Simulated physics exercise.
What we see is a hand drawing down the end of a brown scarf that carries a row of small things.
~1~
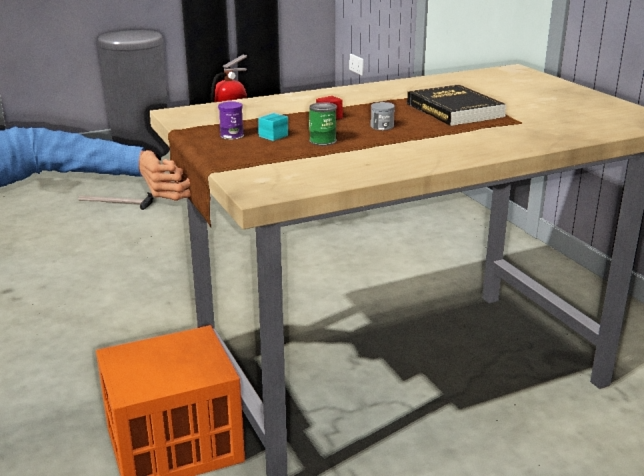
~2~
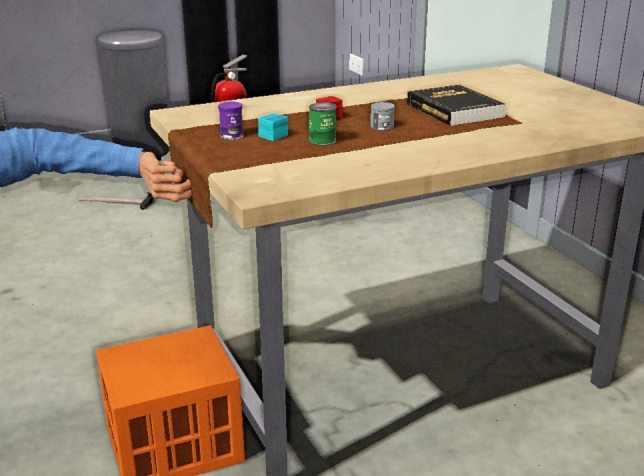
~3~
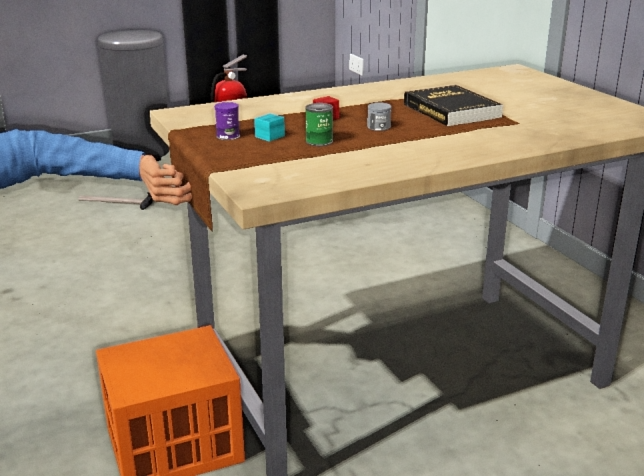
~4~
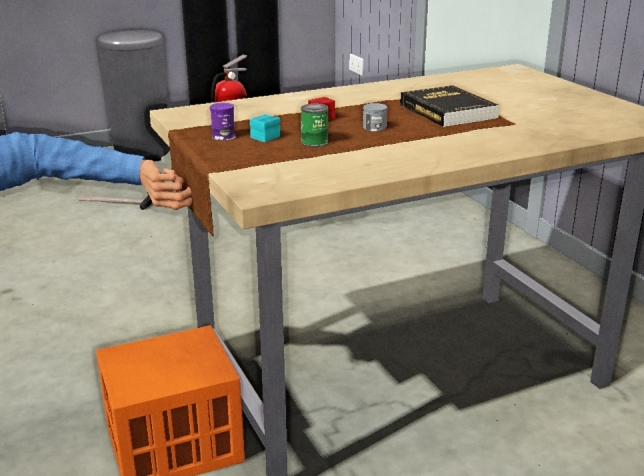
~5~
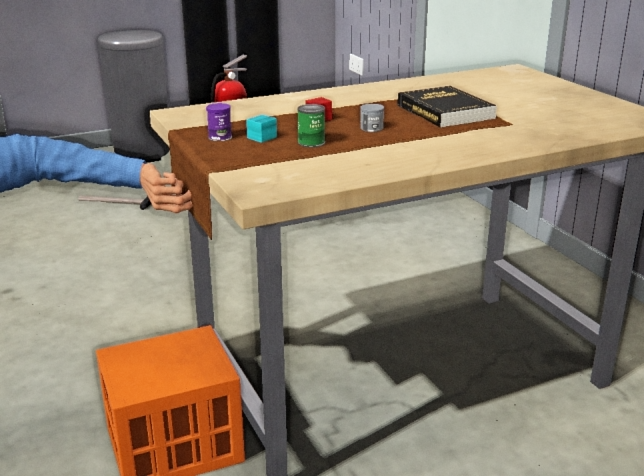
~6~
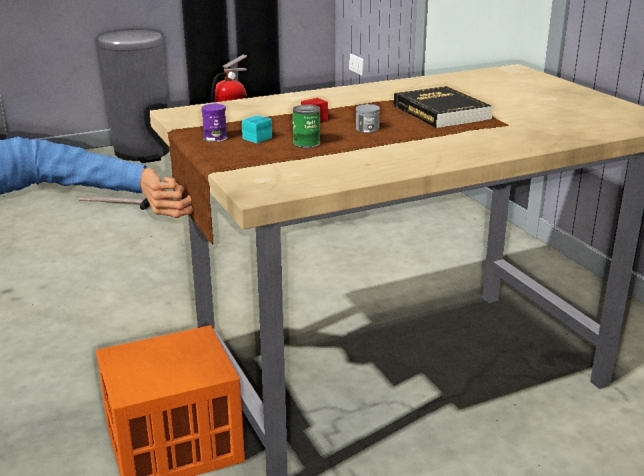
A hand at the left edge of a wooden table slowly drew down the end of a brown scarf, and the cans, small cubes and black book on it shifted slightly left together.
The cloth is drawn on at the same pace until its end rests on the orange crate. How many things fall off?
Over the edge go four.
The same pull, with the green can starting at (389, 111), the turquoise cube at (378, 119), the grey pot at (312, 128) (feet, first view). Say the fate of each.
The green can stays on; the turquoise cube keeps its place on top; the grey pot comes down.
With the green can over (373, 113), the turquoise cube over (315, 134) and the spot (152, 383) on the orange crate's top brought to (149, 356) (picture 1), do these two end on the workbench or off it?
The green can does not fall, the turquoise cube drops off.
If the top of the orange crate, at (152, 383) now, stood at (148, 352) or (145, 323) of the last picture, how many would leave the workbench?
The count: 3 and 2.
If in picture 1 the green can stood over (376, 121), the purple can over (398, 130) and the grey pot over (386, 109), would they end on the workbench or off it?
The green can keeps its place on top; the purple can survives; the grey pot does not fall.
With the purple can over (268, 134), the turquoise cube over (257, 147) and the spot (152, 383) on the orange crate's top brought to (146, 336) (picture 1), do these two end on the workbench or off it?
The purple can comes down, the turquoise cube goes over.
Early on, hem near (195, 287); purple can and turquoise cube gone.
Midway, hem near (197, 337); purple can, turquoise cube and green can gone.
Finally, hem on the crate; purple can, turquoise cube, green can and red cube gone. The workbench loses four.
